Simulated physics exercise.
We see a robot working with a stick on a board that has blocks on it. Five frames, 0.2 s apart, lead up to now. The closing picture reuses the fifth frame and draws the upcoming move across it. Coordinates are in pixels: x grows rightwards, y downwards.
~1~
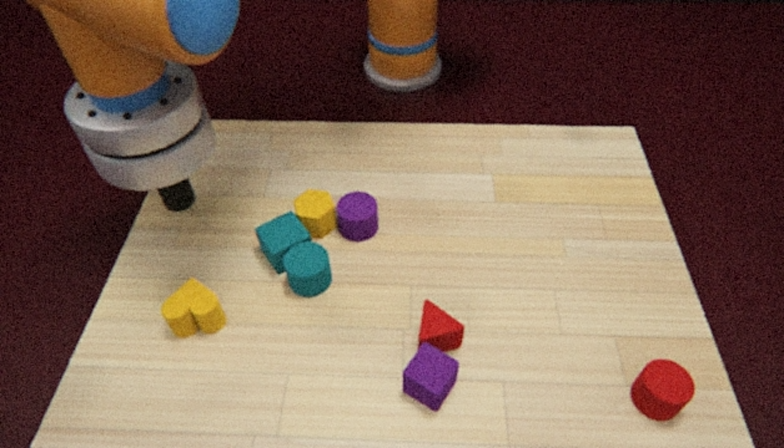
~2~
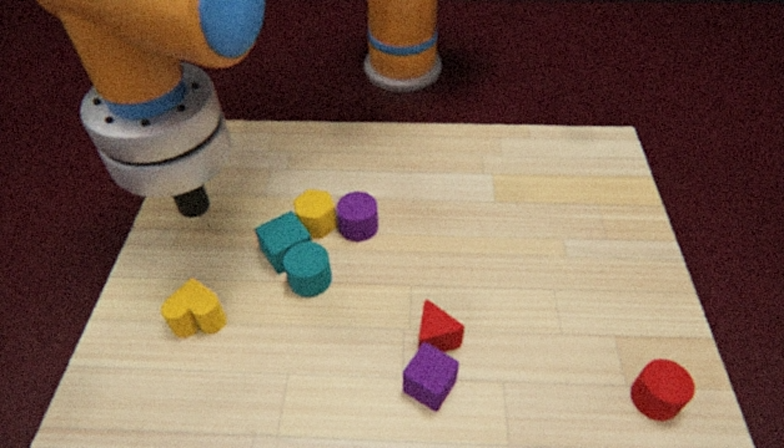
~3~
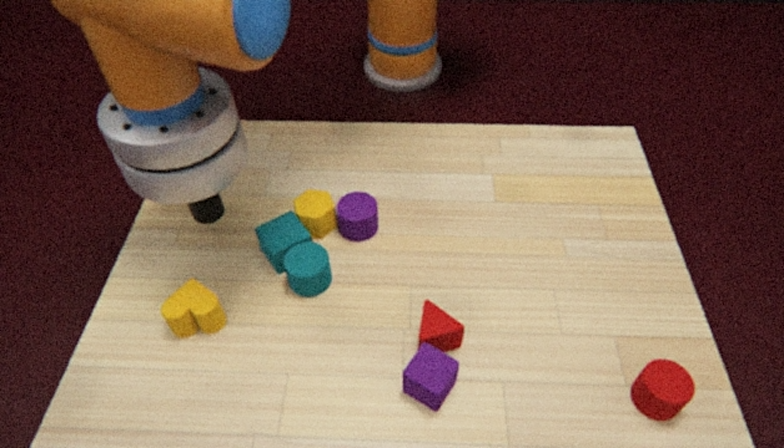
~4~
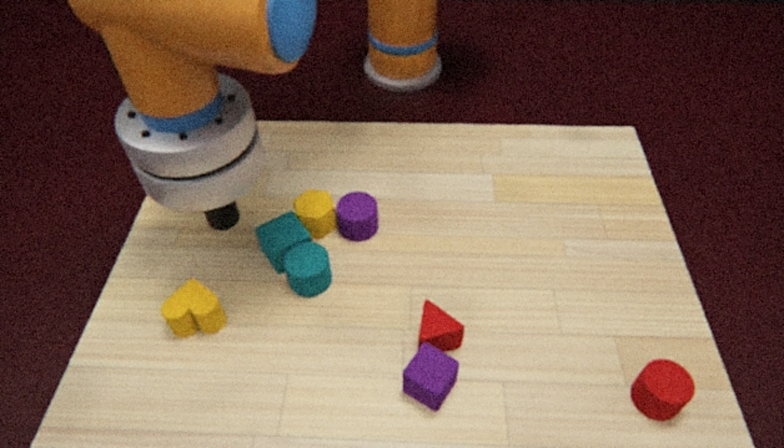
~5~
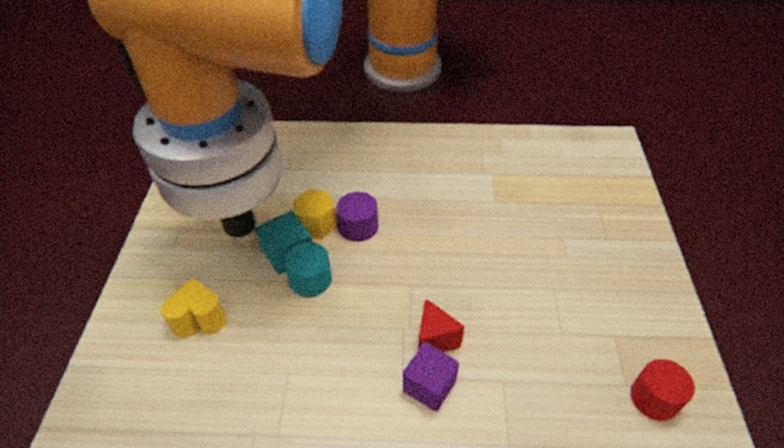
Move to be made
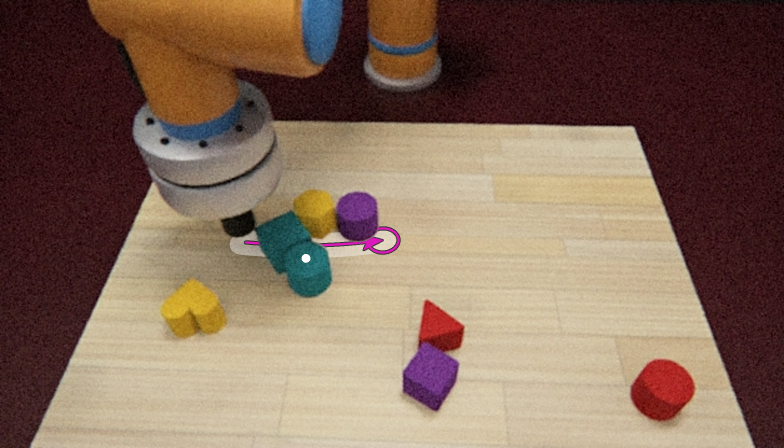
A robot arm moves its stick right toward the turquoise blocks, which stay still.
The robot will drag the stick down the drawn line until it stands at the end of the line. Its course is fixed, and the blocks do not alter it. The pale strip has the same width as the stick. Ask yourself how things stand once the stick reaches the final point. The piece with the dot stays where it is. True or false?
False
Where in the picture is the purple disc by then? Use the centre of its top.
Pixel (387, 192).
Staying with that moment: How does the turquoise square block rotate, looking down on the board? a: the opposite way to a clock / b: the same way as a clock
That would be b.
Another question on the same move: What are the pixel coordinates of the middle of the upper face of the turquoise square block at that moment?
The answer is (343, 252).
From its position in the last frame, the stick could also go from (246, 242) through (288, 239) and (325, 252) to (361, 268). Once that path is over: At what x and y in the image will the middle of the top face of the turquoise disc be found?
Answer: (342, 320).
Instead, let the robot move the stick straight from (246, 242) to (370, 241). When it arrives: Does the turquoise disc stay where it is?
Short answer: No.
The drawn path runs from (246, 242) over (291, 245) and (337, 244) to (383, 240); the dot is on the turquoise disc.
What follows on the original path. One third of the way, stick (288, 230); turquoise square block (315, 242); turquoise disc (333, 274).
Two thirds of the way, stick (335, 229); turquoise square block (342, 252), turned 25° clockwise; turquoise disc (345, 289); yellow six-sided block (323, 196), turned 30° anticlockwise; purple disc (362, 203).
At the end, stick (382, 225); turquoise square block (343, 252), turned 30° clockwise; turquoise disc (345, 290); yellow six-sided block (323, 196), turned 30° anticlockwise; purple disc (387, 192).
